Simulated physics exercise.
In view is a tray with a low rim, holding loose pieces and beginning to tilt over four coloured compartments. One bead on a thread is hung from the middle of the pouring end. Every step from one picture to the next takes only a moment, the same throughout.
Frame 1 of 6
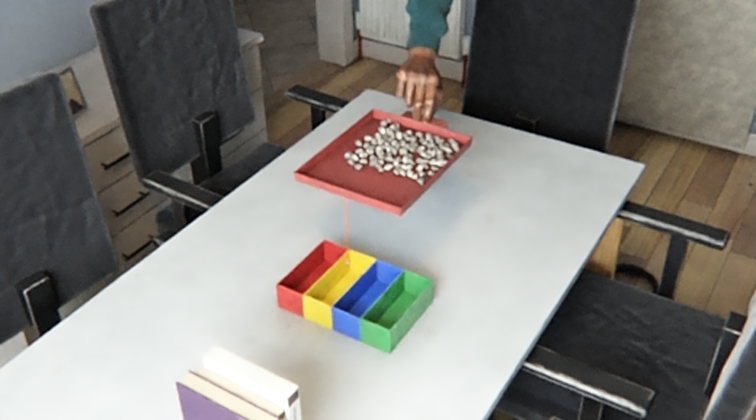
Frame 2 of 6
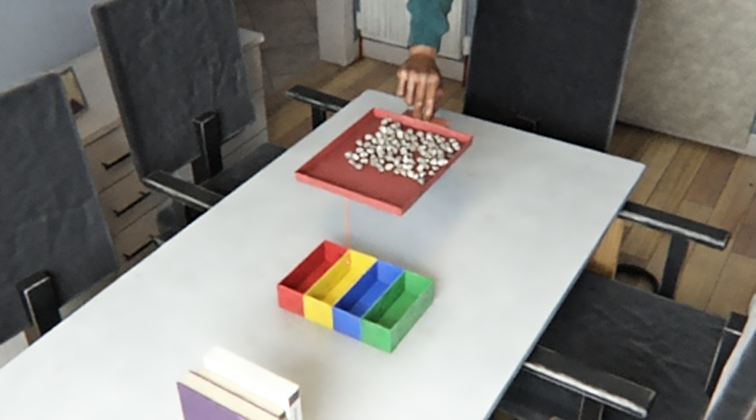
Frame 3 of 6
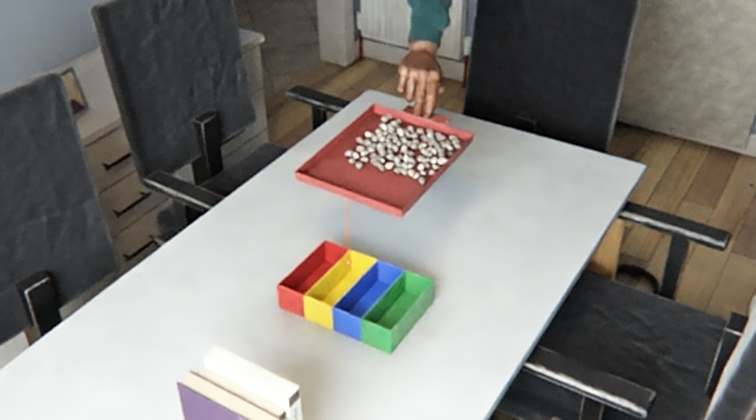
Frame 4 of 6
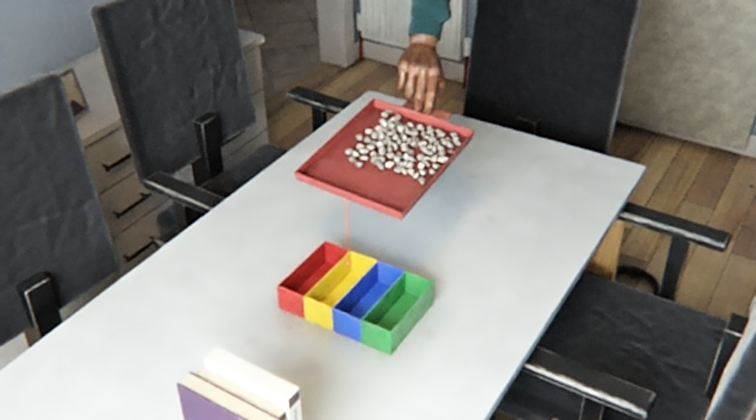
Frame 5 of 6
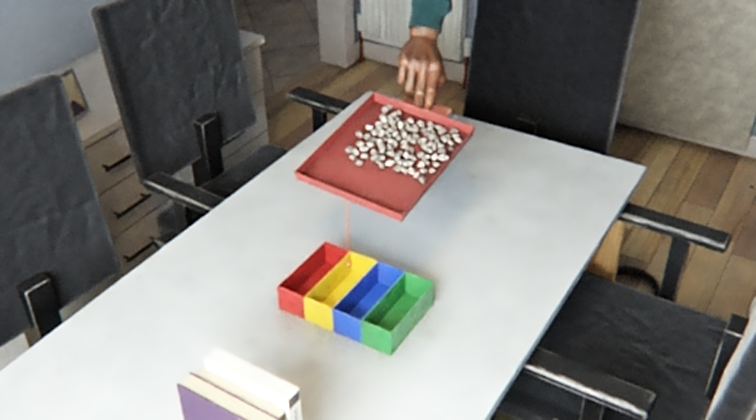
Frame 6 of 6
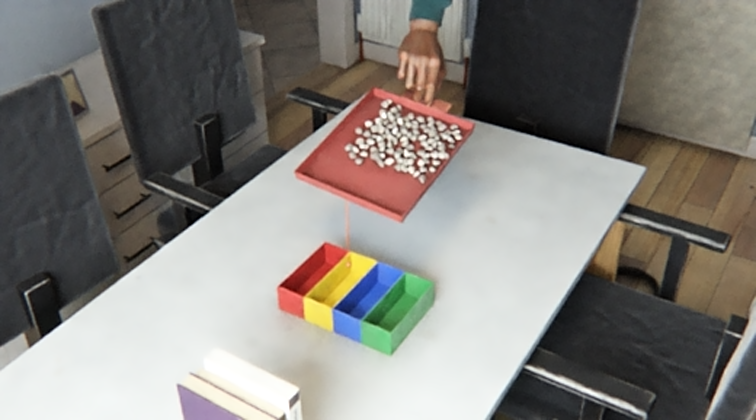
To begin with, a red tray of pale, loose pieces sits level above a box with red, yellow, blue and green compartments on a table, a hand at its far edge. The tray then tilts slightly toward its pouring end, the right corner lowest, while the pieces barely shift.
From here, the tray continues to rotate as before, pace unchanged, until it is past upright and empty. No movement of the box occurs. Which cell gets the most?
The green cell gets the most.
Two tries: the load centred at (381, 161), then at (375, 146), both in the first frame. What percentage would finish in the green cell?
From the first start you get 50 in a hundred, from the second 40 in a hundred.
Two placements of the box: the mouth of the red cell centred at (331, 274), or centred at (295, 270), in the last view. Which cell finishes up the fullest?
Try 1 - the cell in blue; try 2 - the green cell.
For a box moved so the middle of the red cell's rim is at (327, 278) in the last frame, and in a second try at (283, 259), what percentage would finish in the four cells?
Close to 100 per cent, followed by close to 30 per cent.
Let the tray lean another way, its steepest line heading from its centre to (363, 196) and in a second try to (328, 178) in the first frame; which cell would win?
The cell in blue, then the red one.
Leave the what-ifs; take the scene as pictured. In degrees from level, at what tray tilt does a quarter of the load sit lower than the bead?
Somewhere near 70°.
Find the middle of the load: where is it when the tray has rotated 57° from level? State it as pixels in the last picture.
Check around (393, 200) in the last picture.
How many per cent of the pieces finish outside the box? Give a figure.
0 %.
Just after the last frame, tray tipped steeply; the larger part on the tray; just a few in the green cell; about a tenth falling or outside the box.
A moment on, tray tipped right over; roughly two thirds on the tray; roughly a quarter in the green cell; about a tenth in the blue cell; just a few in the yellow cell; about a tenth falling or outside the box.
Further on, tray tipped past a quarter turn; roughly half in the green cell; roughly a third in the blue cell; just a few in the yellow cell; about a tenth falling or outside the box.
When it is over, tray tipped past a quarter turn; roughly half in the green cell; roughly a third in the blue cell; just a few in the yellow cell; not one in the red cell; about a tenth outside the box.
